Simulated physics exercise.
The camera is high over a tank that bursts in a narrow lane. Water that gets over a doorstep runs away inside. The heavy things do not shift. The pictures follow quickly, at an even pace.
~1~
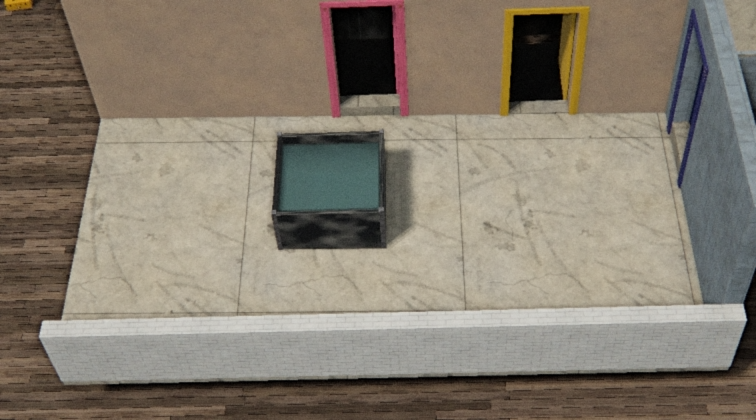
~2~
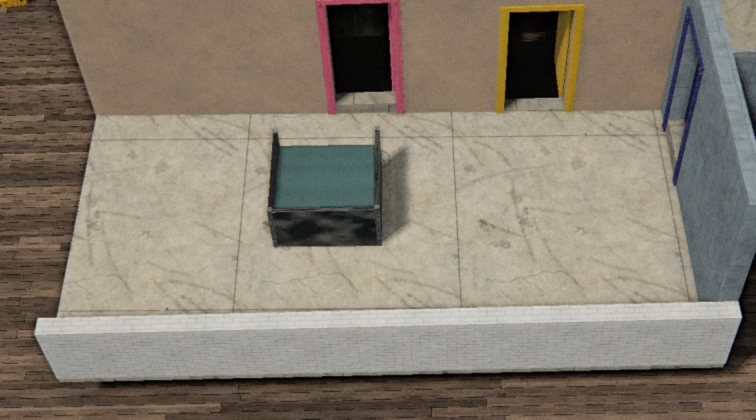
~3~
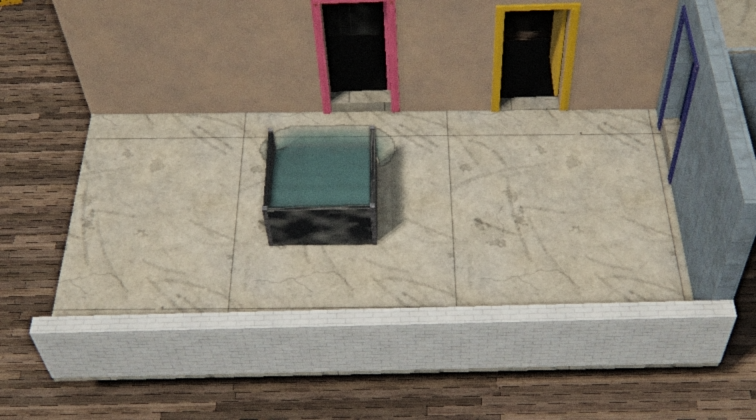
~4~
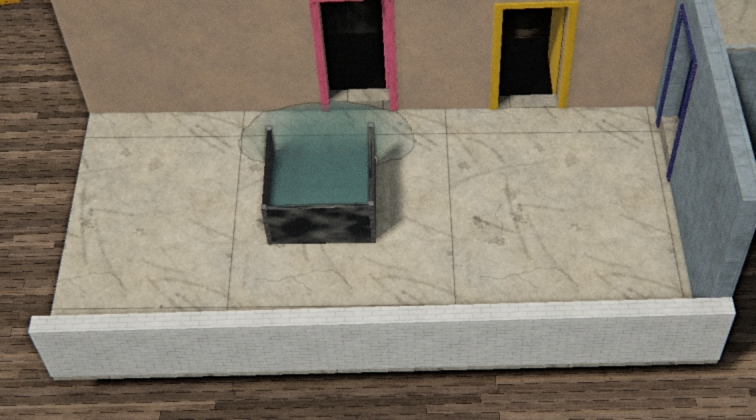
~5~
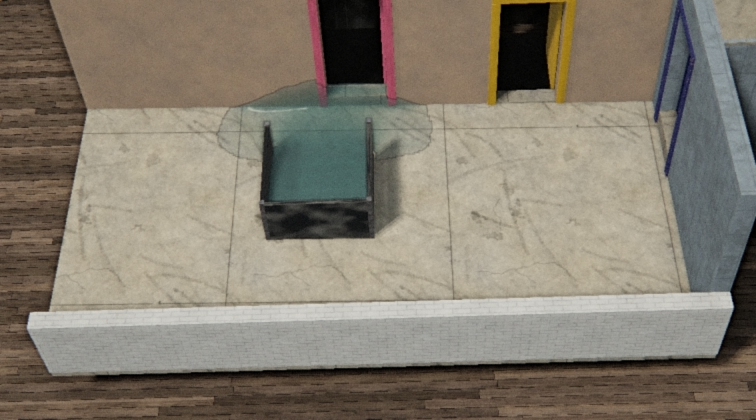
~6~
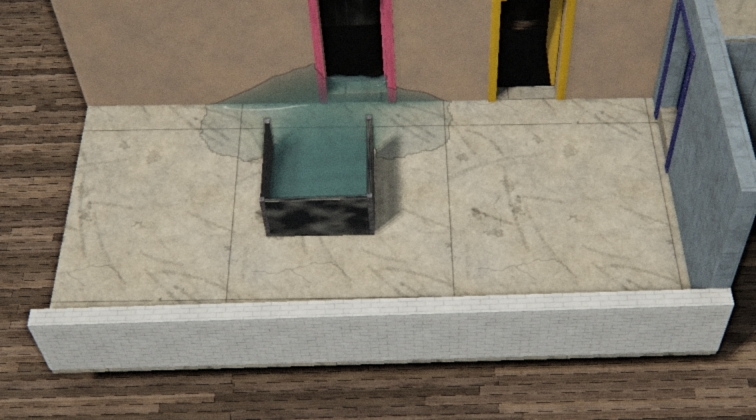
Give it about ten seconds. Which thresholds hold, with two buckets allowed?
One by one: The pink door takes more than that; the blue door stays under that; the yellow door stays under that.
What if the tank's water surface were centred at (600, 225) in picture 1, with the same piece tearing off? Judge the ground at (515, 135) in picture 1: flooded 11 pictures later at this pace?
Verdict: Awash.
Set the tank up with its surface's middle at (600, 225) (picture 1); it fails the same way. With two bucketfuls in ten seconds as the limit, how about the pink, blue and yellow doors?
One by one: Pink lets less in; blue lets less in; yellow goes over.
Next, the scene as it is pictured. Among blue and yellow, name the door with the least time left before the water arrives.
The yellow door.
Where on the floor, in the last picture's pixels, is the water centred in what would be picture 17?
Around (348, 144).
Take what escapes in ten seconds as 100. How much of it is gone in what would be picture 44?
Roughly 95 per cent.
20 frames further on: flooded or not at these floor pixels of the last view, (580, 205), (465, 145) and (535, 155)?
In turn: Covered, wet, flooded.
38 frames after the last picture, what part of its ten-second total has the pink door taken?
I make it 100 per cent.
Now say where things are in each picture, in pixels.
Still water in the open tank at (329, 176), in the first frame.
The front is at (386, 163), out from the gap on the open tank's far side, in the second frame.
Water pours out on the open tank's far side and has run to (385, 140), in the third frame.
The front is at (387, 111), out from the gap on the open tank's far side, in the fourth frame.
The front is at (418, 106), out from the gap on the open tank's far side, in the fifth frame.
Water pours out on the open tank's far side and has run to (446, 102), in the sixth frame.
A moment on, water covers 20 % of the floor; the pink door far over two buckets in, the blue door not reached, the yellow door wet at the sill, nothing in.
Next, water covers 40 % of the floor; the pink door far over two buckets in, the blue door wet at the sill, nothing in, the yellow door wet at the sill, nothing in.
Then, water covers 55 % of the floor; the pink door far over two buckets in, the blue door wet at the sill, nothing in, the yellow door under two buckets in.
Later, water covers 55 % of the floor; the pink door far over two buckets in, the blue door wet at the sill, nothing in, the yellow door under two buckets in.
In the end, water covers 65 % of the floor; the pink door far over two buckets in, the blue door wet at the sill, nothing in, the yellow door under two buckets in.
